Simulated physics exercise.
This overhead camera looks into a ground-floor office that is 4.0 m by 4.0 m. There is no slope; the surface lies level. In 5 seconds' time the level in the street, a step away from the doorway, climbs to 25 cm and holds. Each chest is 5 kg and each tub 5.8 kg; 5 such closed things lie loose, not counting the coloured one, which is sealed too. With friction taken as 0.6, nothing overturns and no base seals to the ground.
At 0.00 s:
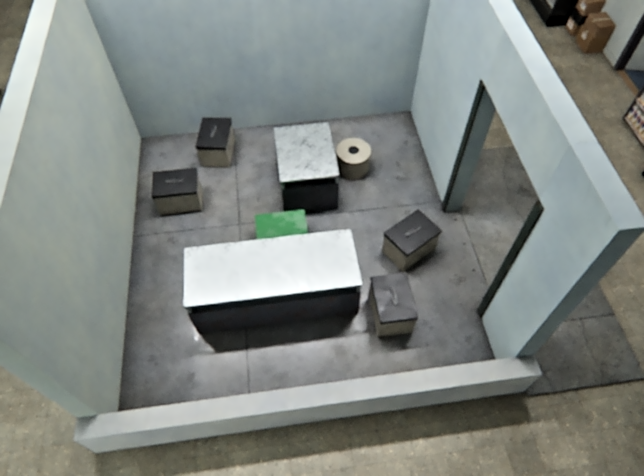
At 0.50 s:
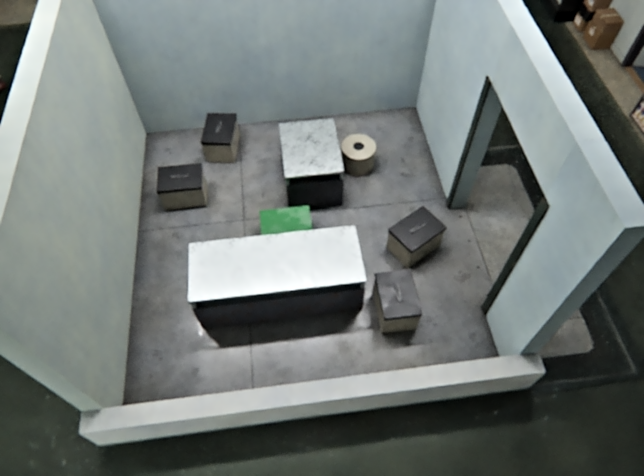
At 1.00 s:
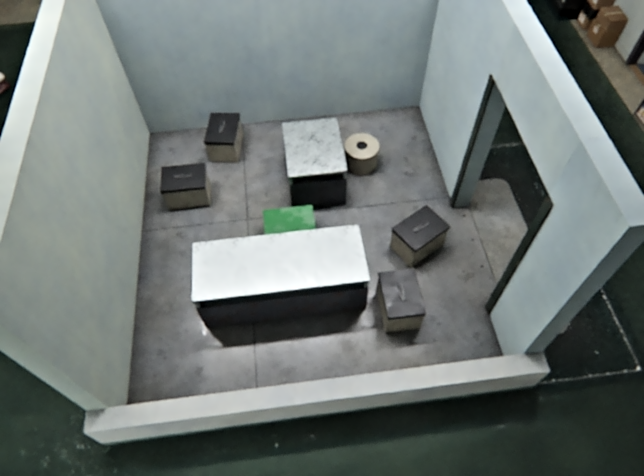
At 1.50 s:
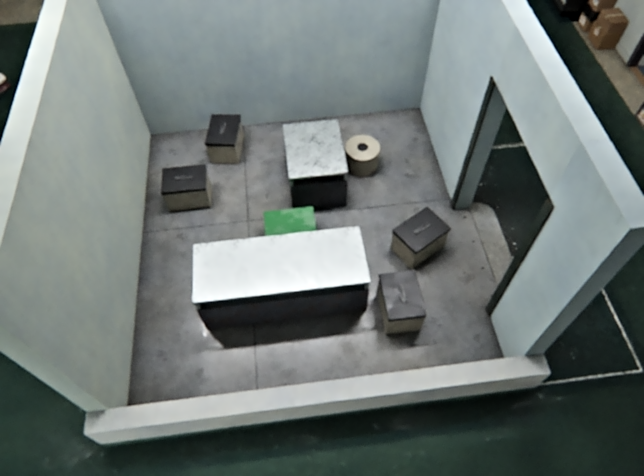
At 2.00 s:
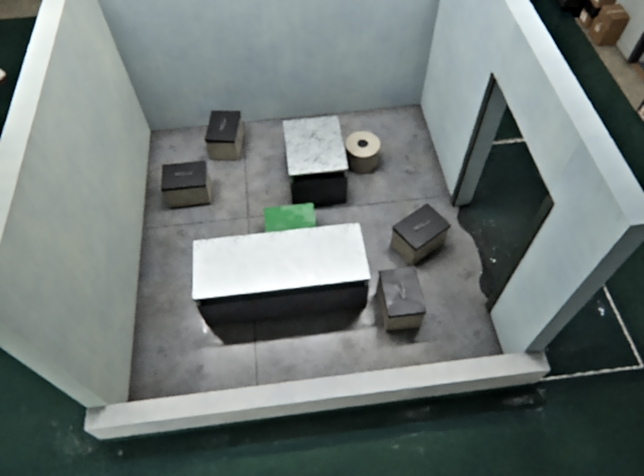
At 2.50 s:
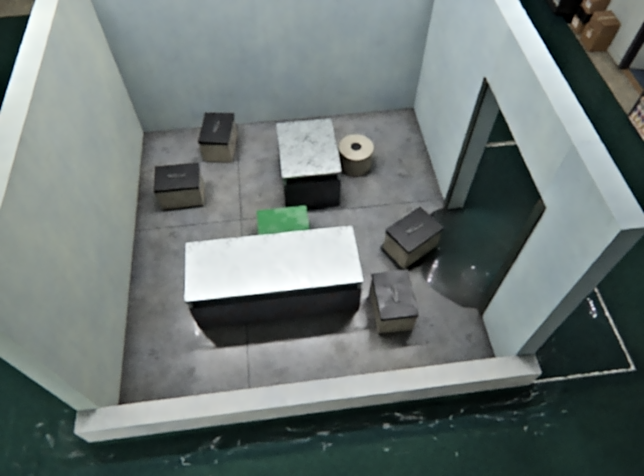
In the video, seen from above, dark water spreads around a walled room holding tables, boxes and a green crate, then enters through the doorway on the right and creeps across the nearby floor, while the objects stay still.
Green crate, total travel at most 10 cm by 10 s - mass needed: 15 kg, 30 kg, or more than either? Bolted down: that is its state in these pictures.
More than either.
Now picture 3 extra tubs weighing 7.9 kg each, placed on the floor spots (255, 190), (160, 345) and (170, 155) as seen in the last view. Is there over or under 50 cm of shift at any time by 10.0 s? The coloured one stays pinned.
The first comes out below the threshold, the second above the threshold, the third below the threshold.
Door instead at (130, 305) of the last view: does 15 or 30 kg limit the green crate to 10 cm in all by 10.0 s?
The big mass is needed.
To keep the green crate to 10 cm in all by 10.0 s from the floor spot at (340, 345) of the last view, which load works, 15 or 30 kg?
Outcome - failure with both.
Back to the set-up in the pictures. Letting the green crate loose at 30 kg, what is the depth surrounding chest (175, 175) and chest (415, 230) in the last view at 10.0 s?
Roughly 16 and 5 cm.
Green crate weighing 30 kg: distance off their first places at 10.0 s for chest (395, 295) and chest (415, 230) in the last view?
The first is 250 cm from its start, the second 200 cm.
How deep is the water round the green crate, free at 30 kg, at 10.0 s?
Something like 9 centimetres.
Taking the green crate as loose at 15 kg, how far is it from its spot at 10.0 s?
Around 200 centimetres out of place.
After 3.5 s the green crate would be 0 cm from its start with 15 kg and 0 cm from its start with 30 kg; 0 cm of water round it then.
After 4.5 s the green crate would be 0 cm from its start with 15 kg and 0 cm from its start with 30 kg; 3 cm of water round it then.
After 7.0 s the green crate would be 135 cm from its start with 15 kg and 43 cm from its start with 30 kg; 7 cm of water round it then.
After 10.0 s the green crate would be 201 cm from its start with 15 kg and 91 cm from its start with 30 kg; 9 cm of water round it then.
